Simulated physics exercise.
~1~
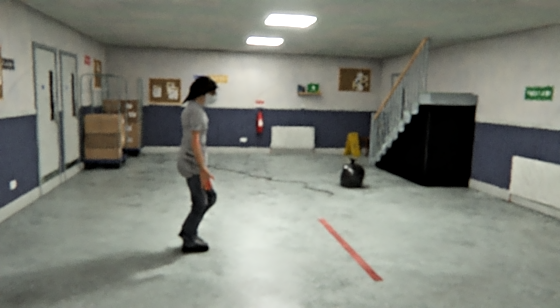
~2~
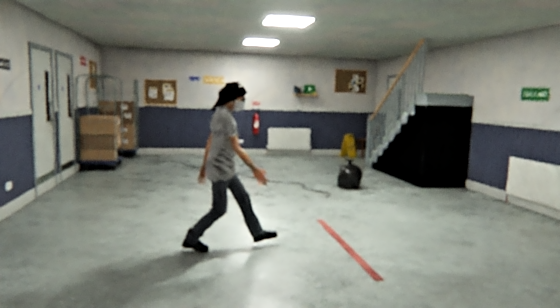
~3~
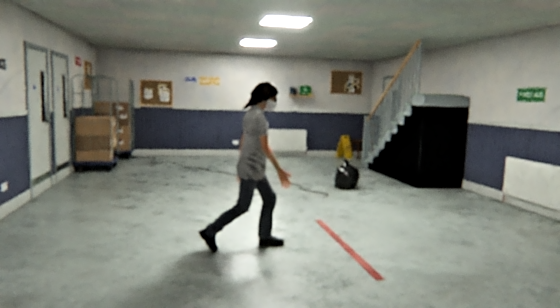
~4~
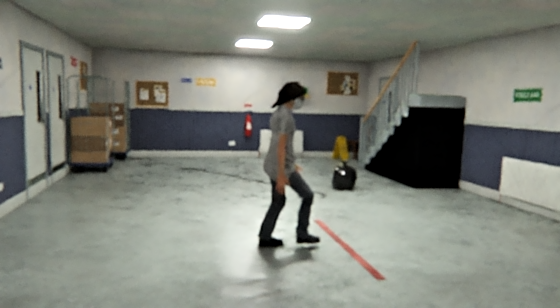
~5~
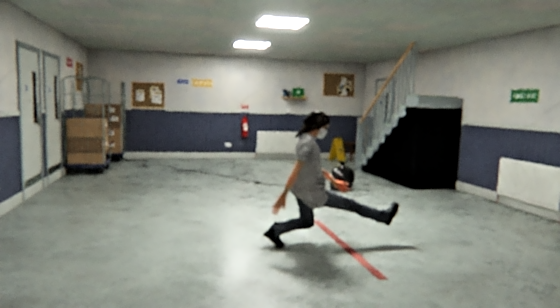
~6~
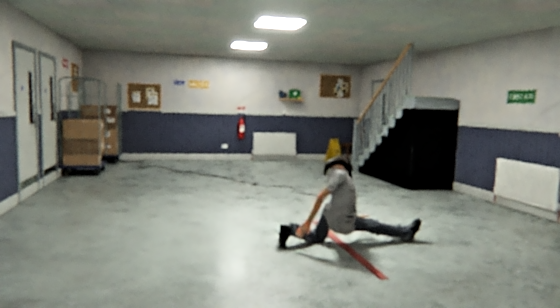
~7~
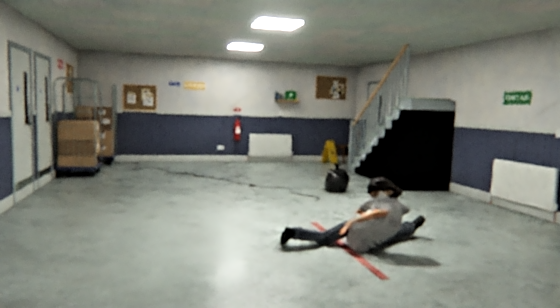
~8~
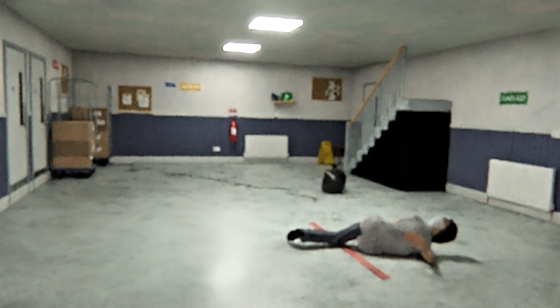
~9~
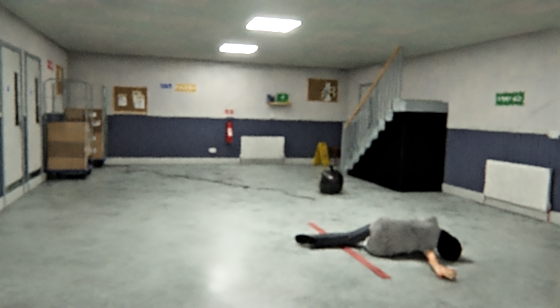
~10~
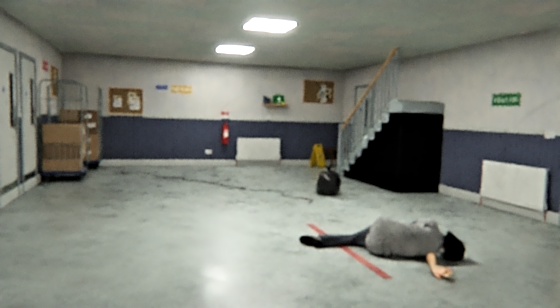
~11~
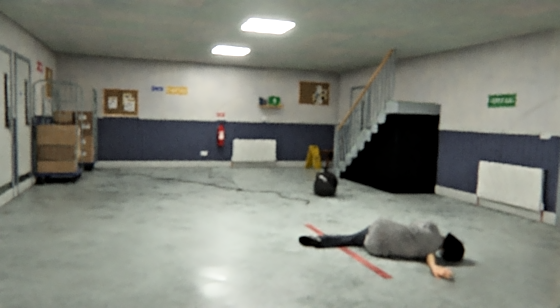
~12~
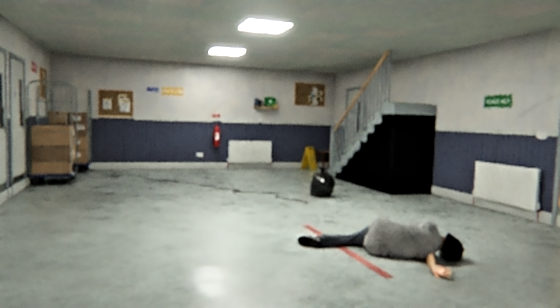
A person in a cap walking right across a storage room, legs sliding apart, collapsing across a red floor line and lying still.
